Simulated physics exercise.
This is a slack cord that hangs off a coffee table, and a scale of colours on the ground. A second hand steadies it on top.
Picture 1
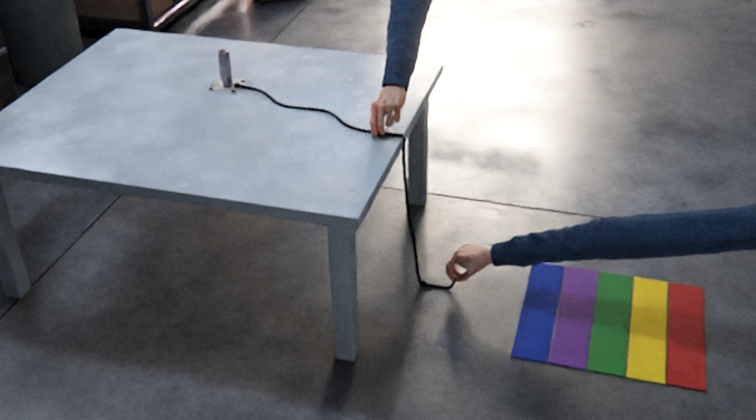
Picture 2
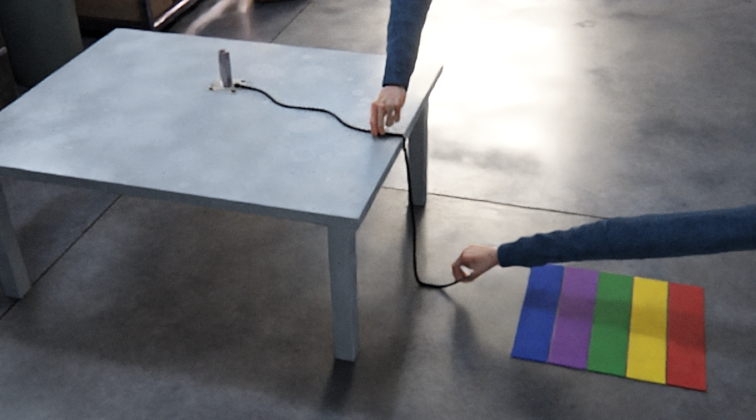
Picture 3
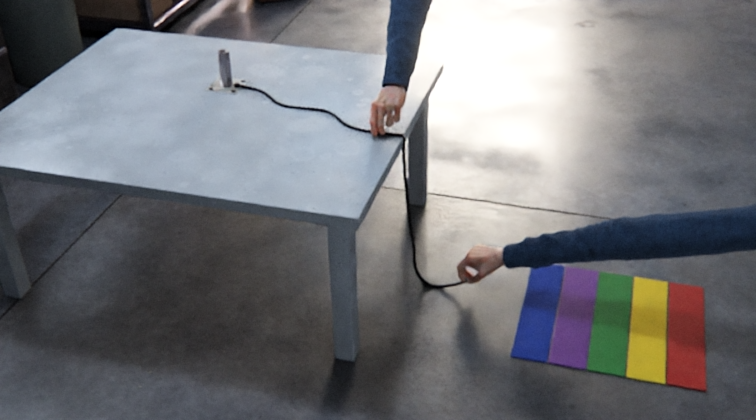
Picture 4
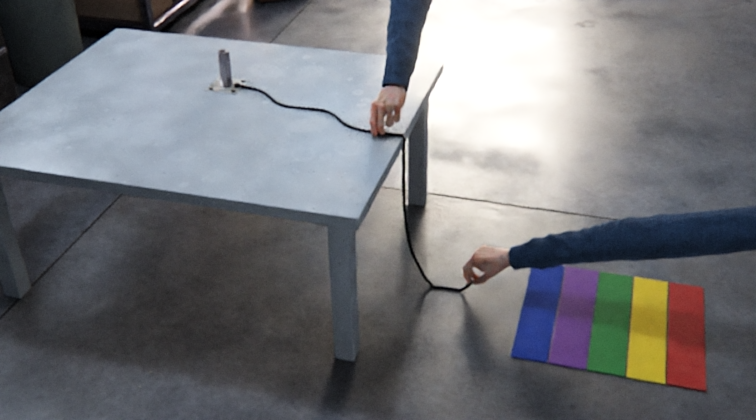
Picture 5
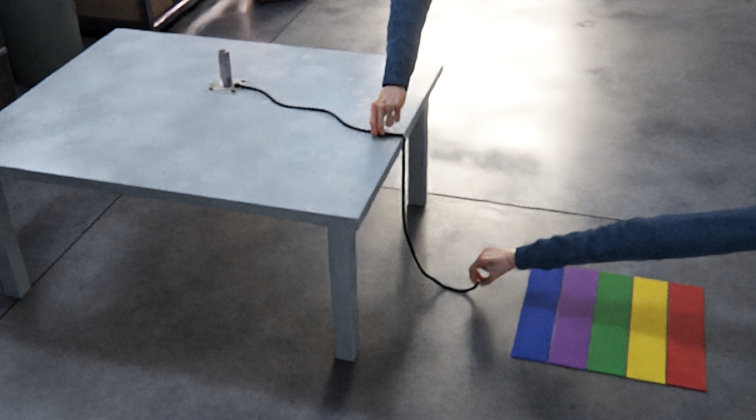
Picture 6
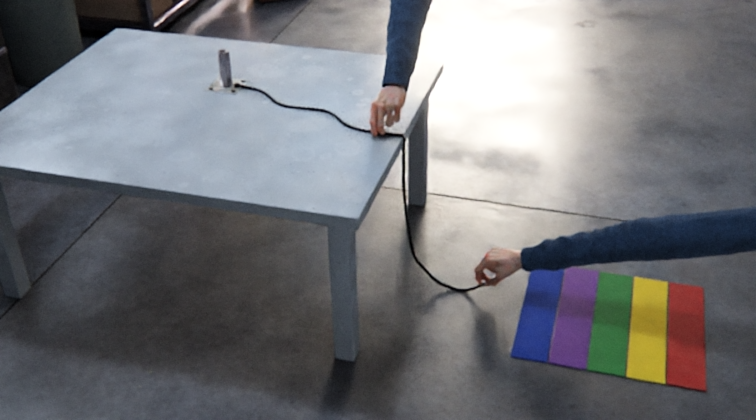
At the start, one hand presses a black cord near the edge of a gray table while another hand holds its hanging end just above the floor, left of a striped mat of five colors. The lower hand then moves the end slightly to the right, and the cord's bottom bend shifts with it.
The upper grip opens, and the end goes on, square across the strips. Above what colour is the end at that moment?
The end stops over the purple strip.
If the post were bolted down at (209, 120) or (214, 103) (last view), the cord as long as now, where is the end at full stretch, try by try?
Near (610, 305) and (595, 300).
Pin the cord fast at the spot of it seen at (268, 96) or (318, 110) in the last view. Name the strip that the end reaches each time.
One after the other, purple; purple.
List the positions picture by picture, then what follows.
In the first frame, end (455, 278); blue (533, 340); purple (570, 347); green (608, 353); yellow (647, 360); red (686, 367).
In the second frame, end (461, 279); cord through (261, 91) (306, 109) (357, 129) (406, 158) (414, 222) (416, 276).
In the third frame, end (467, 280).
In the fourth frame, end (473, 281); cord through (261, 91) (306, 109) (357, 129) (404, 158) (406, 221) (423, 274).
In the fifth frame, end (478, 282).
In the sixth frame, end (484, 283); cord through (261, 91) (306, 109) (357, 129) (404, 158) (408, 221) (428, 273).
Soon after, end near (523, 289); short of the strips.
After that, end near (559, 295); over blue.
At the stop, end near (581, 299); over purple. It gets as far as the purple strip.
